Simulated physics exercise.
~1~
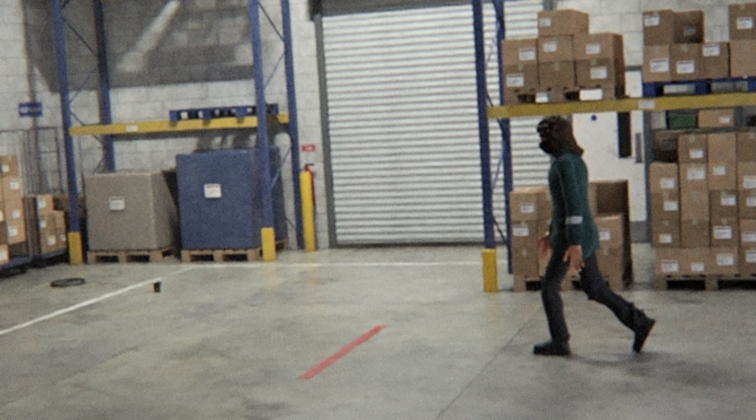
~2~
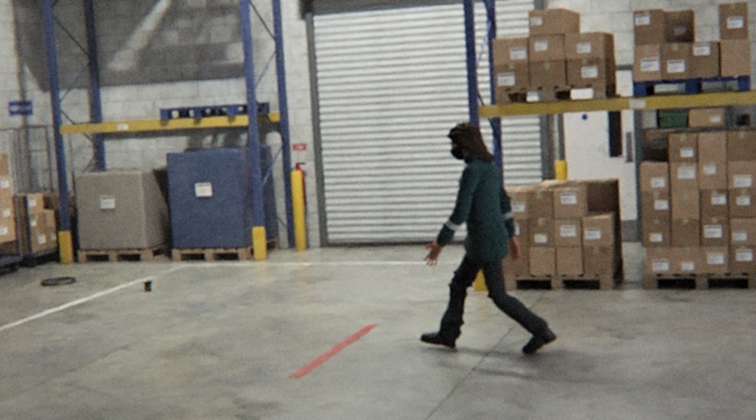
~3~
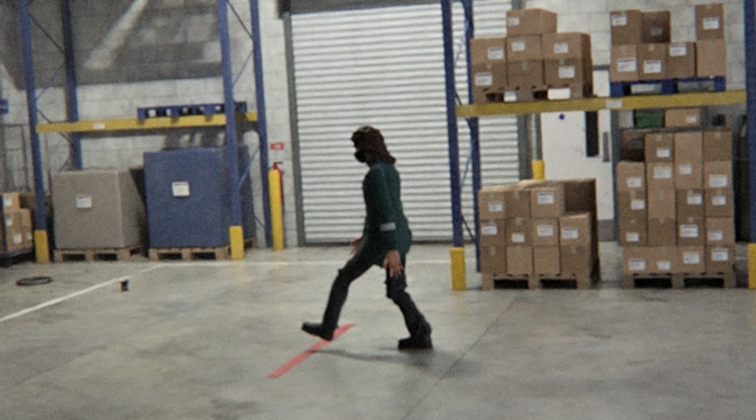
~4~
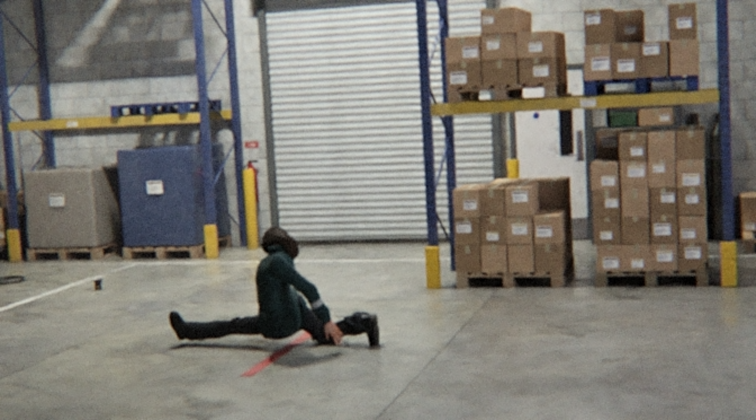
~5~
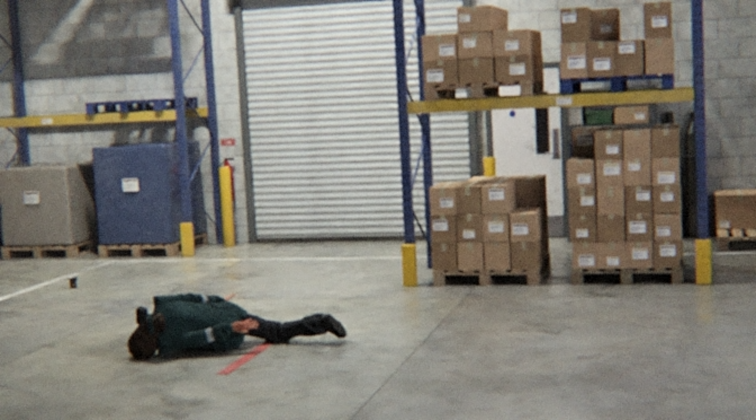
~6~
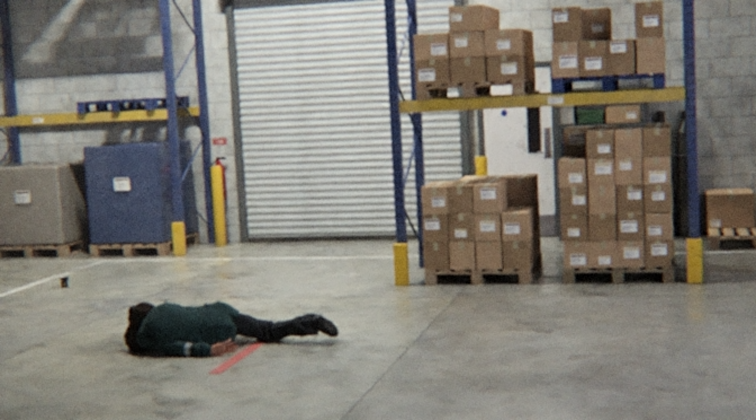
A person in dark green walks left, drops down and ends lying across the red tape.
